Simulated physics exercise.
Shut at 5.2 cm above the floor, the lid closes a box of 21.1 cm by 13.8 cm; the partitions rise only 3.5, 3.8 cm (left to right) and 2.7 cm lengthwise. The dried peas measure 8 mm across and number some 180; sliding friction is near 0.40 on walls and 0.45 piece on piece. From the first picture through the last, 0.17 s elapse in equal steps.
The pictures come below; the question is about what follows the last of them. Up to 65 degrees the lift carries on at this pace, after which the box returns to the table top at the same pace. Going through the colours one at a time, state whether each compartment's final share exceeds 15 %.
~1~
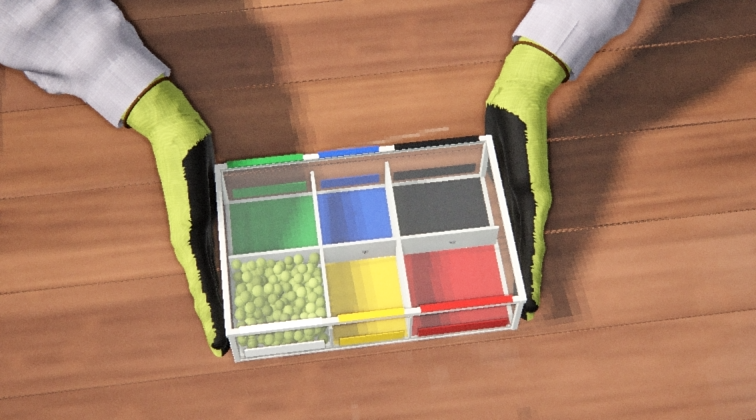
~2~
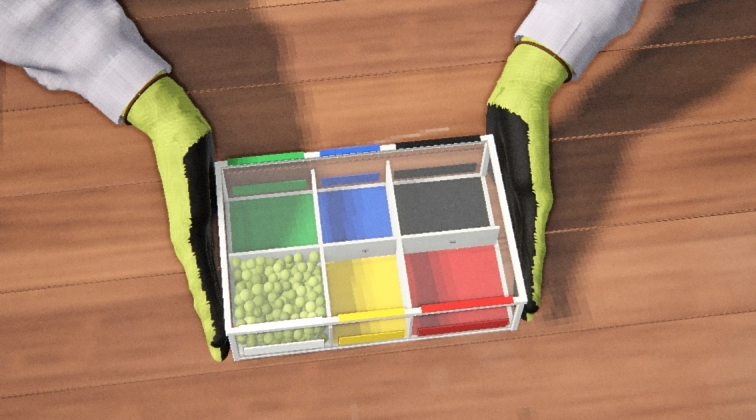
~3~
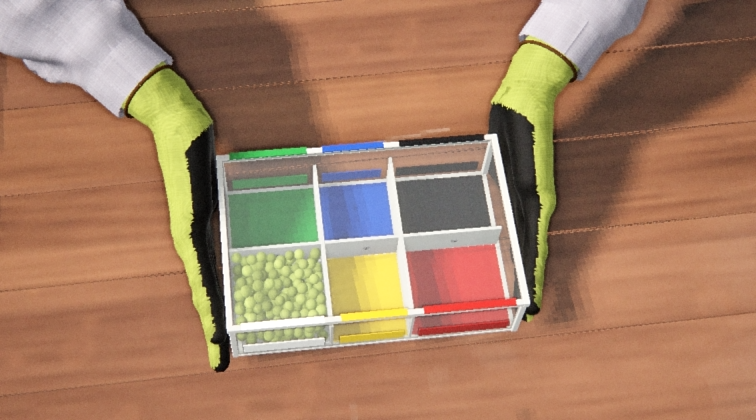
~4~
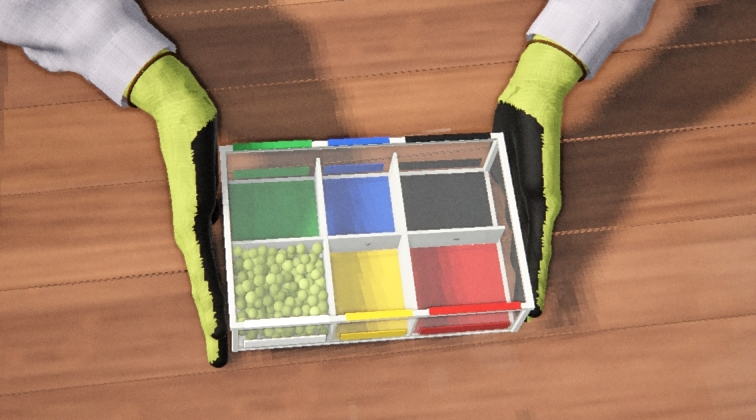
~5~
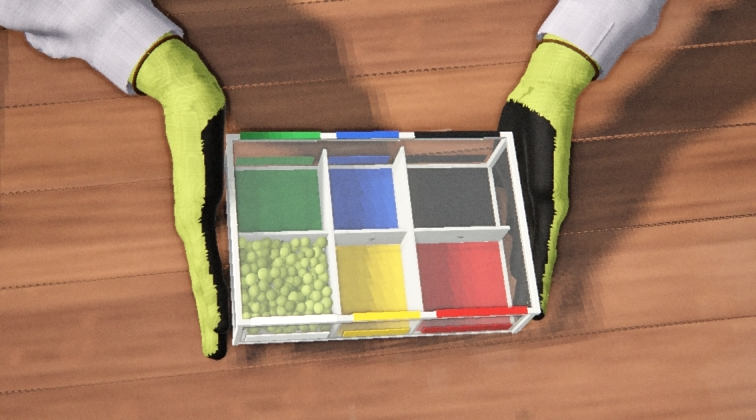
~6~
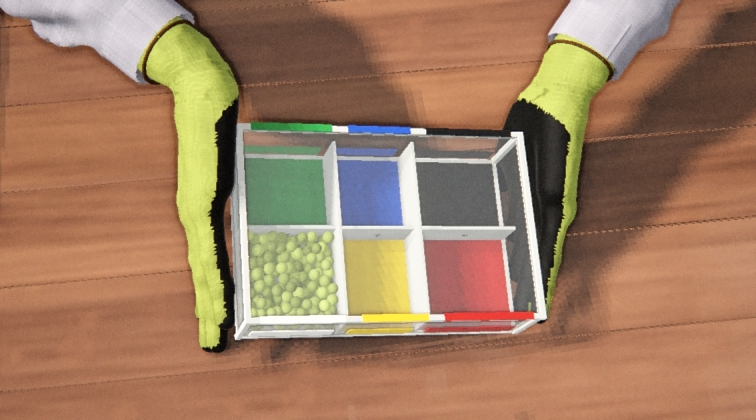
Red compartment: Does not exceed; blue compartment: Does not exceed; green compartment: Does not exceed; yellow compartment: Does not exceed; white compartment: Exceeds; black compartment: Does not exceed.
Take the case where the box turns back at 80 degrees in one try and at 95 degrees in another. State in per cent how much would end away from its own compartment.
Roughly 15 percent, then roughly 20 percent.
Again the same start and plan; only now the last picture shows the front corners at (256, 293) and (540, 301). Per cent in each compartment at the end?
Per cent at the finish: Red 5, blue 5, green 0, yellow 20, white 70, black 0.
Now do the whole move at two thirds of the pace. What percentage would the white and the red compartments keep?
I'd say white 90 percent, red 0 percent.
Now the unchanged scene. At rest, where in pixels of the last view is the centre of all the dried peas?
(296, 313).
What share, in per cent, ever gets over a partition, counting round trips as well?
Roughly 10 %.
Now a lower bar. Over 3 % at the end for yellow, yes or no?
Yellow: It does.
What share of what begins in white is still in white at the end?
Roughly 90 per cent.
Then, 0.38 s after the last picture, tilt 64 degrees; yellow 5 %, white 95 %.
Then, 0.64 s after the last picture, tilt 25 degrees; yellow 10 %, white 90 %.
Then, 1.00 s after the last picture, tilt 0 degrees; yellow 10 %, white 90 %.
In the end, red 0 %, blue 0 %, green 0 %, yellow 10 %, white 90 %, black 0 %.
